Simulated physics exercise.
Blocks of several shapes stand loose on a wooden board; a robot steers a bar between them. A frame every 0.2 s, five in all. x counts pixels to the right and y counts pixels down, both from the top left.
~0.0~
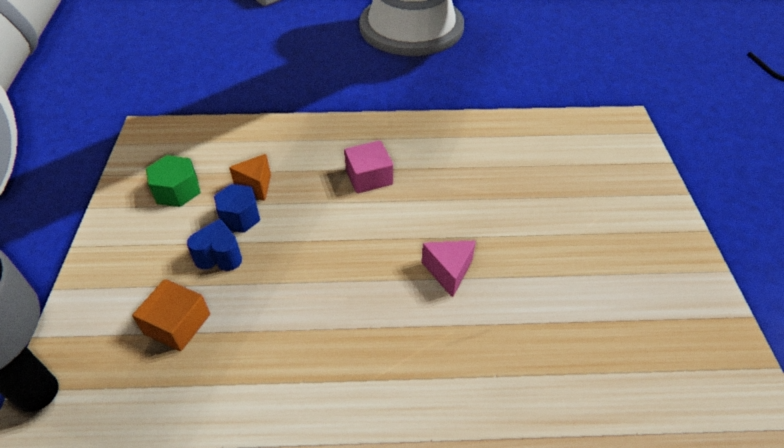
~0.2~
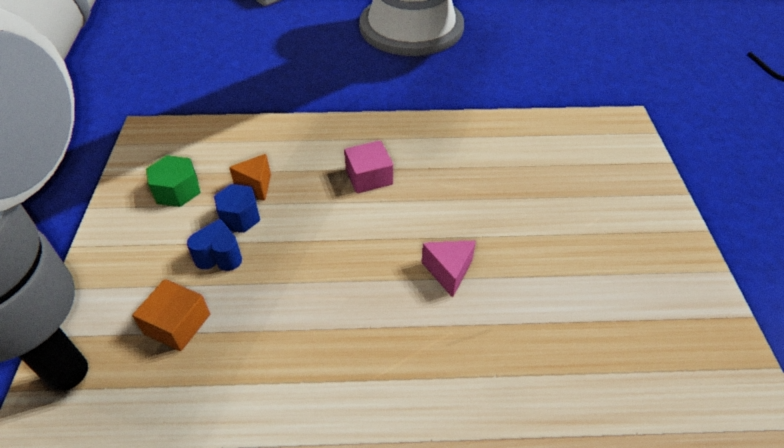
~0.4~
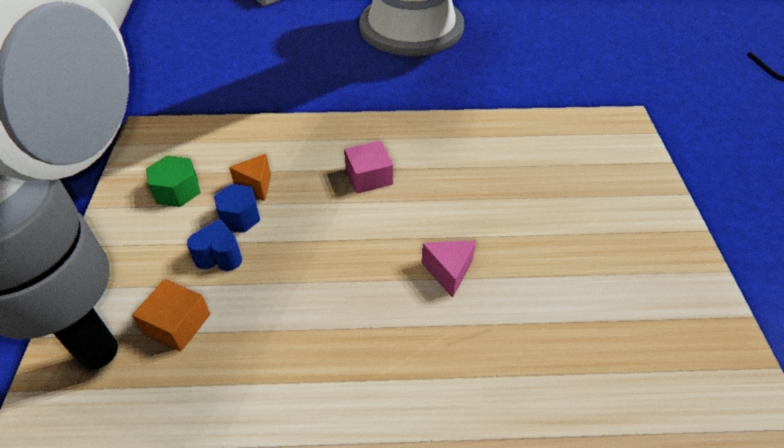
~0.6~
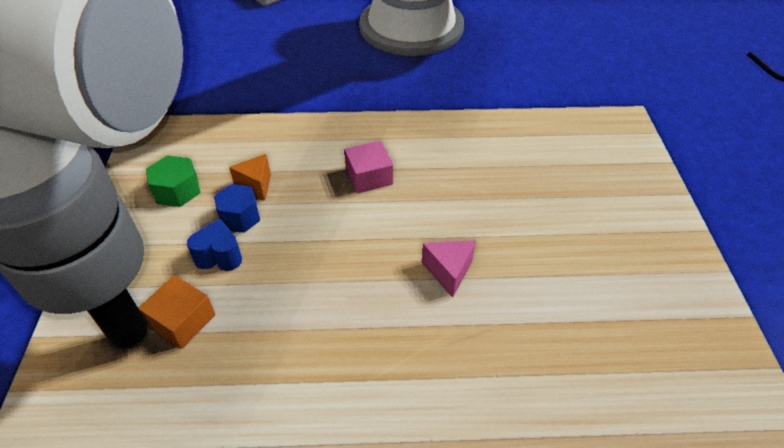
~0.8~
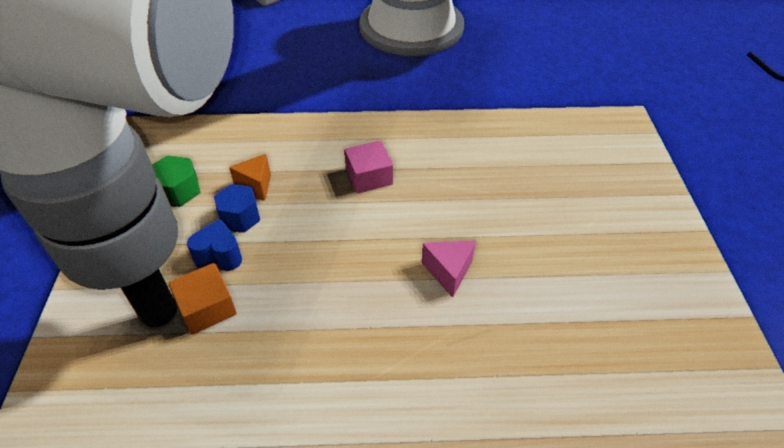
A robot arm moves in from the left and pushes the orange square block rightward.
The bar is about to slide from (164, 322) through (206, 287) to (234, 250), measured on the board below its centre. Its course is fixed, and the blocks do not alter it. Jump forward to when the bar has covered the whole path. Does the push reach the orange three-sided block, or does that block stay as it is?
Once the path is done, it is somewhere new.
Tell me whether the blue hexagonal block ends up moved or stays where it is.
It is moved from its place.
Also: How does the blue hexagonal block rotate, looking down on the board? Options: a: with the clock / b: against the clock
a
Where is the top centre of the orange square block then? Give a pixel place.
It sits at (245, 271).
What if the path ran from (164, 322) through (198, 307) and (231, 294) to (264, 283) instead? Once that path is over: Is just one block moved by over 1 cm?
That would be a yes.
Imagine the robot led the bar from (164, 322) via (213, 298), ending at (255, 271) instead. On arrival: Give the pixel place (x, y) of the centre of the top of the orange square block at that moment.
Its top middle will sit at (286, 261).
What follows on the original path. Halfway along, bar at (203, 277); orange square block at (239, 272), turned 40° clockwise.
At the end, bar at (231, 241); orange square block at (245, 271), turned 50° clockwise; blue heart block at (221, 209), turned 30° anticlockwise; blue hexagonal block at (239, 182), turned 35° clockwise; orange three-sided block at (256, 160).
